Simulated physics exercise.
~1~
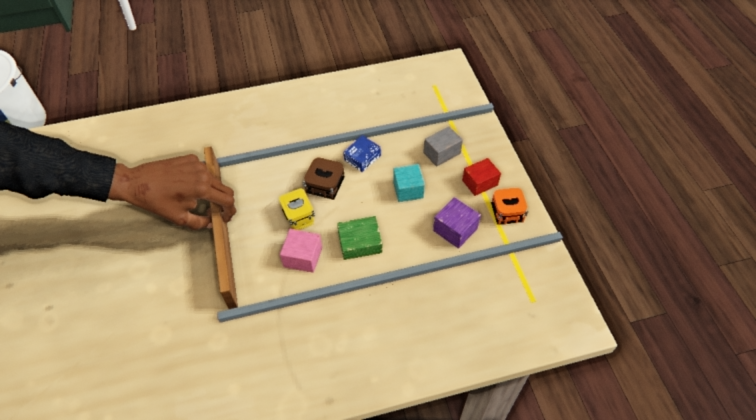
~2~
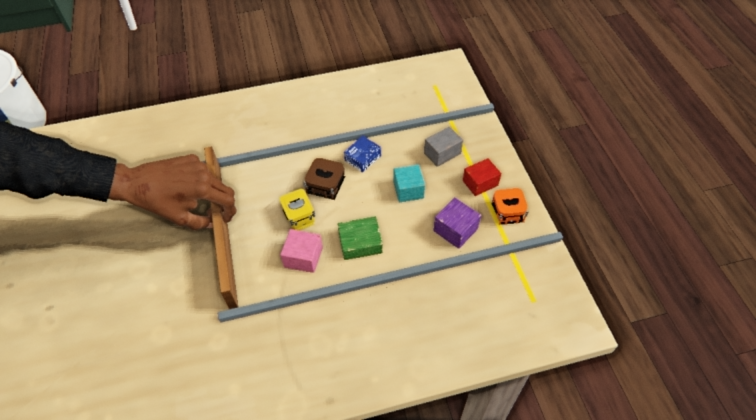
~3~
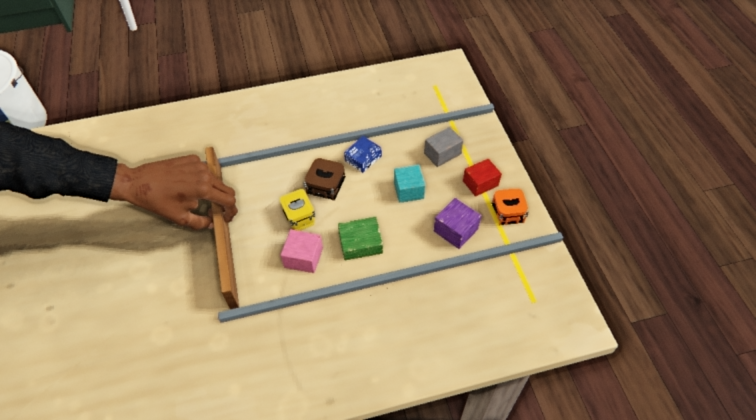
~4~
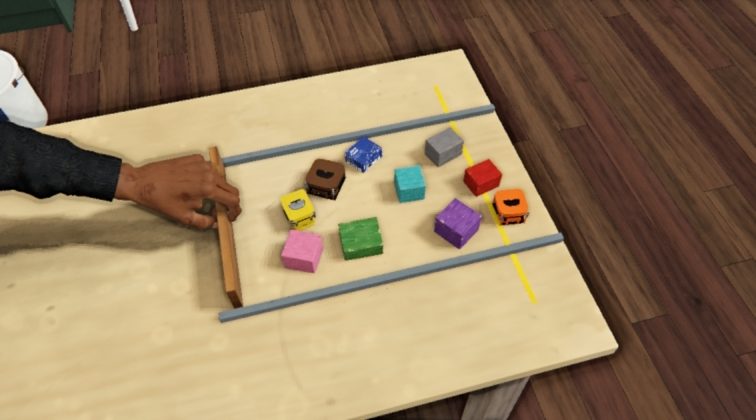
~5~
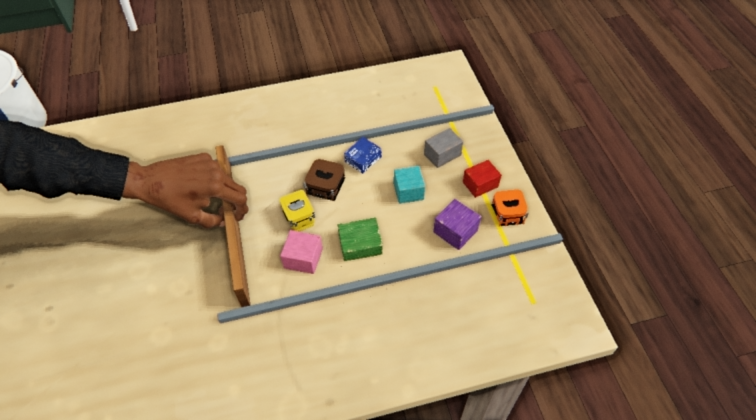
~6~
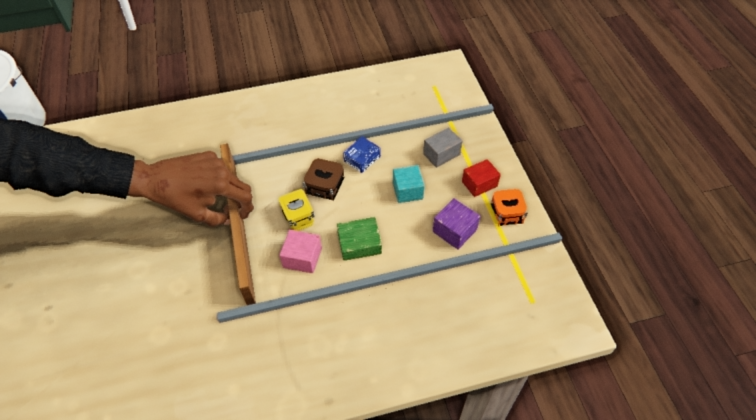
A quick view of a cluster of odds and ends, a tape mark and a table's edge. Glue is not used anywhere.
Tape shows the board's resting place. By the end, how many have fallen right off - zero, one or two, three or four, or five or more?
Basically the losses over the end count three or four in this one.
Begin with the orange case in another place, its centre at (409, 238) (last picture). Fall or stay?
From that start the object does not stay.
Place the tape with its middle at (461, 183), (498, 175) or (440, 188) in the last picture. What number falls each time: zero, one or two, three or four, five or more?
Taking the places one by one, it comes to 1 or 2; more than four; just one or two.
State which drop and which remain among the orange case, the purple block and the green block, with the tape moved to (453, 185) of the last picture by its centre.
Orange case goes off, purple block goes off, green block stays put.
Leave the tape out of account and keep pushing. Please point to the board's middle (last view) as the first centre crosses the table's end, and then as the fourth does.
At (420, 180) for the first, at (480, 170) for the fourth.
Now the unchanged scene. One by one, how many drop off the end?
Result - number fallen: 3.
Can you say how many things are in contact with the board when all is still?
3.
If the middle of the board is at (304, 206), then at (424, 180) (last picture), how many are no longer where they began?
Counts: 3 / 10.
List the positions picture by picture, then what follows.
The first picture shows orange case (509, 207); red block (481, 177); grey block (443, 146); board (220, 223); tape (477, 179).
The second picture shows red block (482, 177); green block (360, 238).
The third picture shows grey block (443, 147); board (221, 224).
The fourth picture shows orange case (510, 208); turquoise block (410, 184).
The fifth picture shows red block (482, 179); brown case (325, 180).
The sixth picture shows orange case (508, 208); red block (481, 178); grey block (443, 147); board (237, 220); tape (477, 180).
Soon after, none off yet; orange case at rest near (508, 208); red block at rest near (481, 178); grey block at rest near (443, 147).
Then, none off yet; orange case at rest near (511, 207); red block at rest near (481, 178); grey block at rest near (443, 147).
Further on, one off so far; orange case falling near (558, 241); red block moved about its own width near (508, 174); grey block moved about its own width near (476, 144).
At rest, the number that fall off is three or four; fallen, purple block, red block and orange case.
